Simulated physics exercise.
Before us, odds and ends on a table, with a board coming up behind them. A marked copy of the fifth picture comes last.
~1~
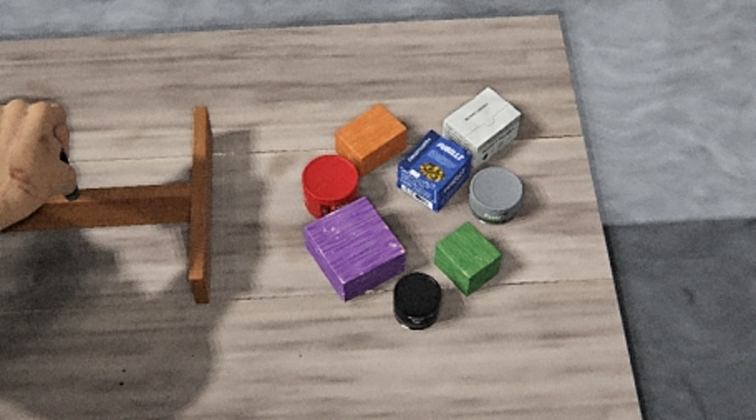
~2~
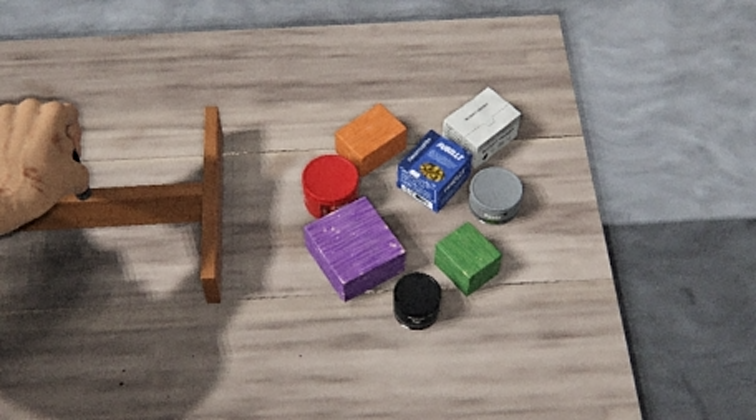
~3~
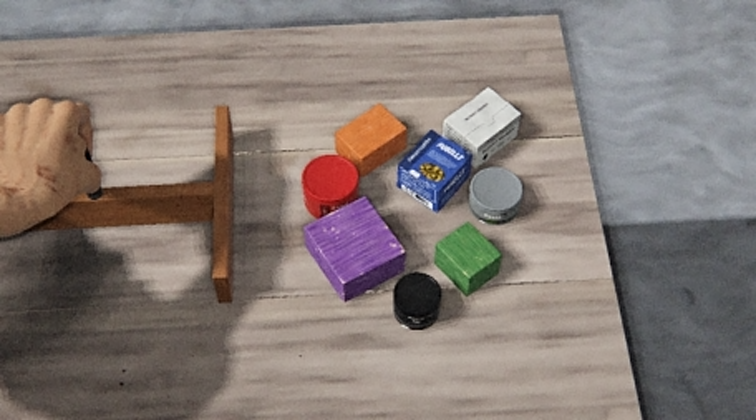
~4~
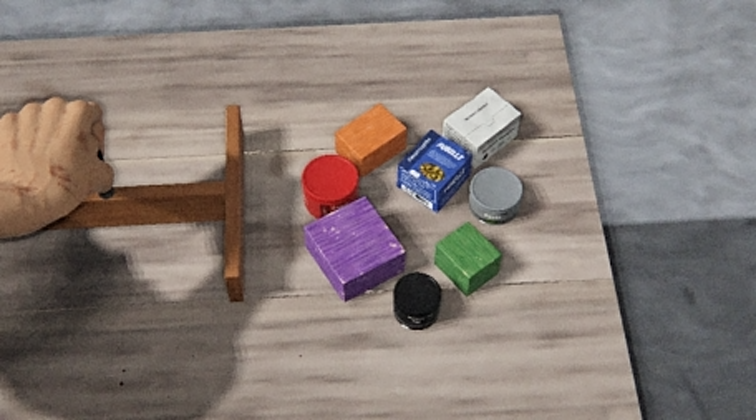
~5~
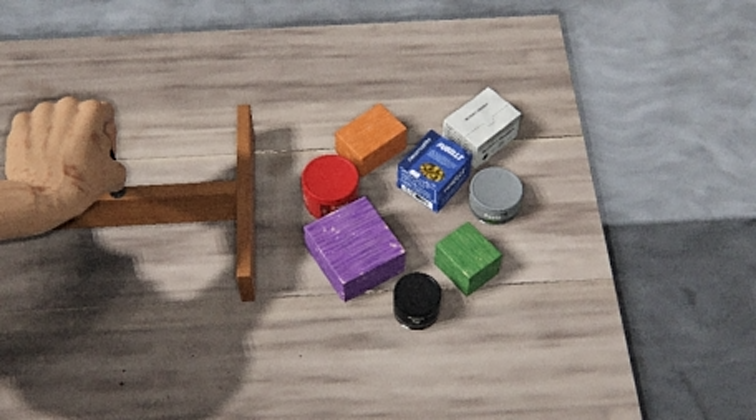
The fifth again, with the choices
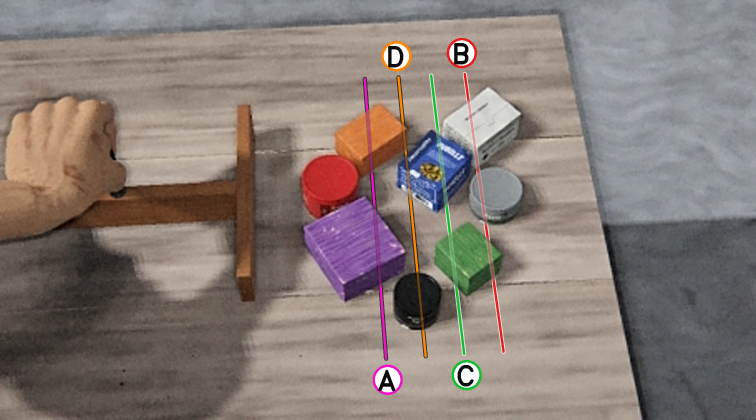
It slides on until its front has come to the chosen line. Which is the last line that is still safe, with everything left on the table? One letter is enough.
Line B.
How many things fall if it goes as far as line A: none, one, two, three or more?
In all, none.
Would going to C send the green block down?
No.
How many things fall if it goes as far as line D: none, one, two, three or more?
In all, none.
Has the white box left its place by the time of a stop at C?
Yes.
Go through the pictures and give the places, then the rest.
In the first picture, white box (482, 128); black tub (418, 302); red tub (331, 188).
In the second picture, board (209, 188); grey jar (496, 197).
In the third picture, board (222, 187); blue packet (434, 171).
In the fourth picture, board (233, 186); orange block (371, 140).
In the fifth picture, board (244, 186); black tub (418, 302); red tub (331, 188); grey jar (496, 197).
On the marked copy, A at (375, 207); B at (483, 202); C at (446, 204); D at (411, 206).
Taking B. A third of the way, board (331, 181); orange block (376, 138); purple block (378, 250).
Two thirds of the way, board (415, 177); white box (506, 111); grey jar (519, 203).
When it is over, board (480, 173); grey jar (580, 203); green block (589, 260); nothing has fallen.
As for the rest, A is safe but short; C is safe but short; D is safe but short.
